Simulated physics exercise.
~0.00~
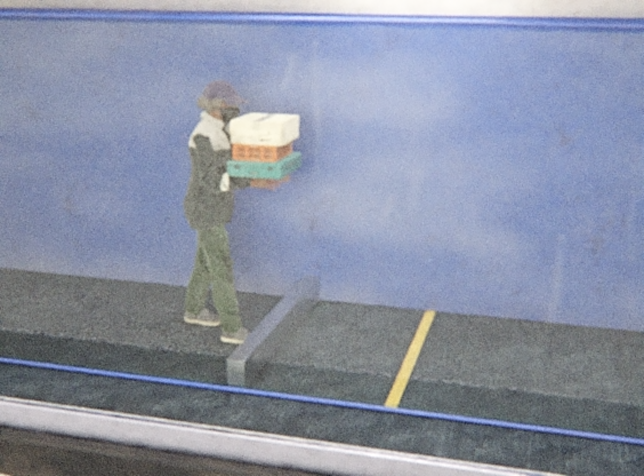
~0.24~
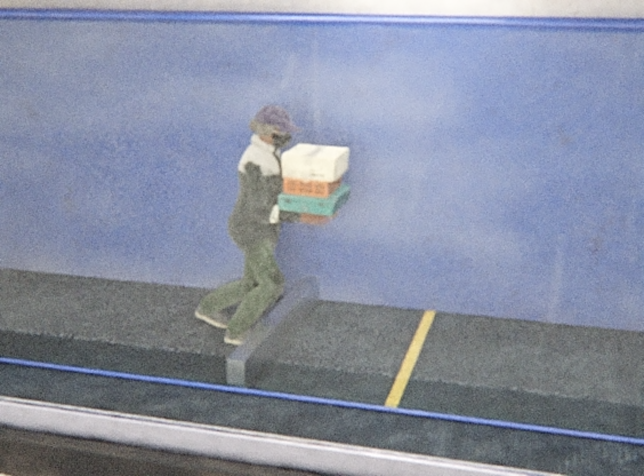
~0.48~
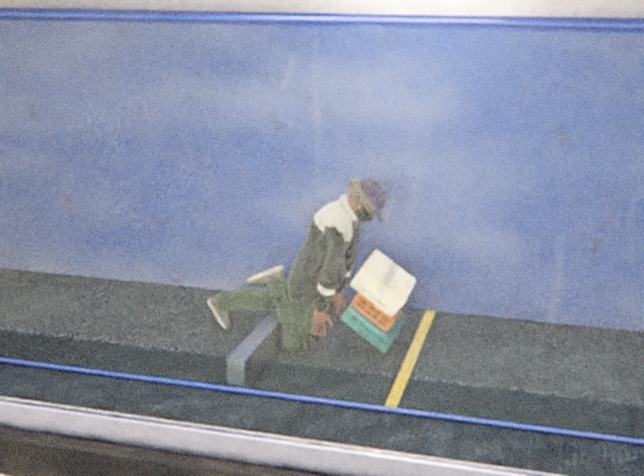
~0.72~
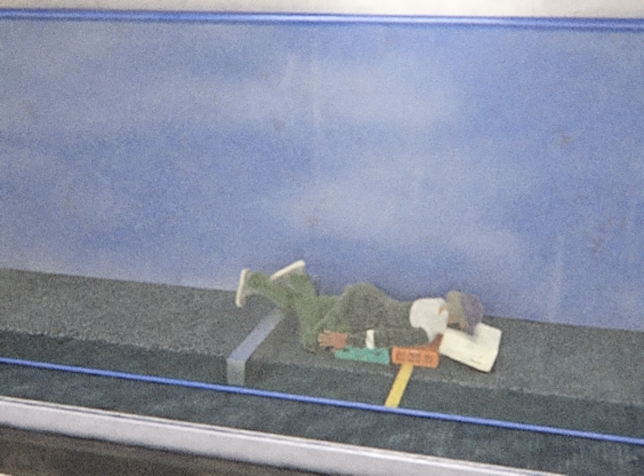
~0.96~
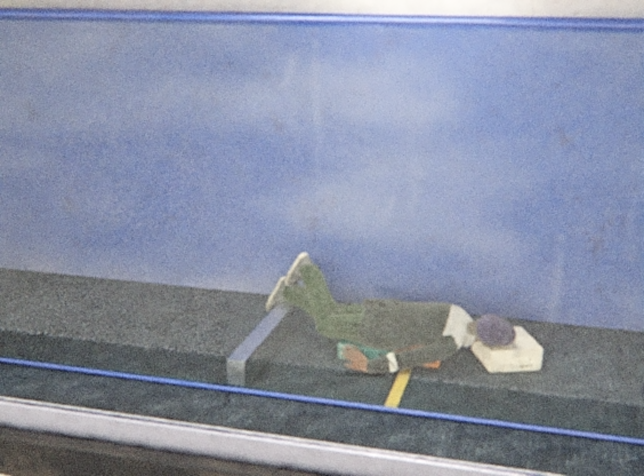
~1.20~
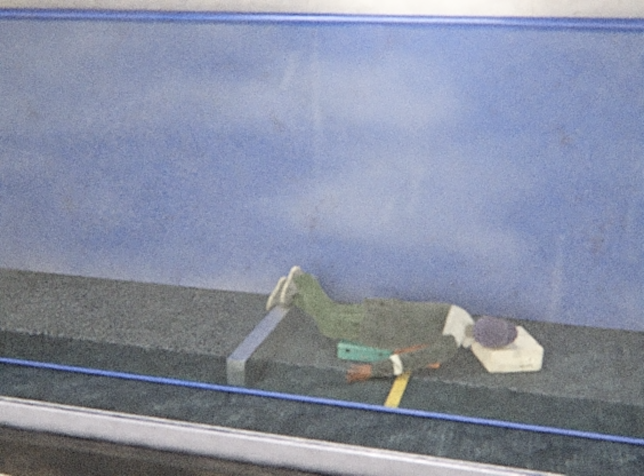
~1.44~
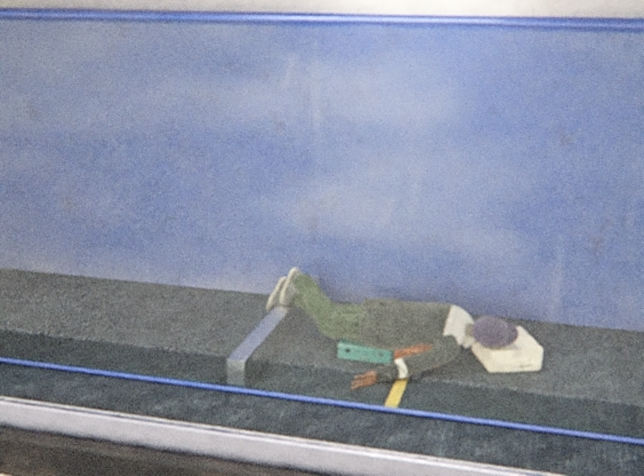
At the start, a person in a cap and dark green clothes stands behind a low grey rail, holding a white parcel, an orange crate and a teal toolbox on both forearms. The person lurches right, knees bending, then pitches over the rail as the stack tips forward and drops. The body lands face down among the boxes, feet kicked up behind. The white parcel slides a little farther right, with the head following onto it. The feet lower and an arm shifts, leaving parcel and head beyond the yellow line, the teal toolbox short of it.
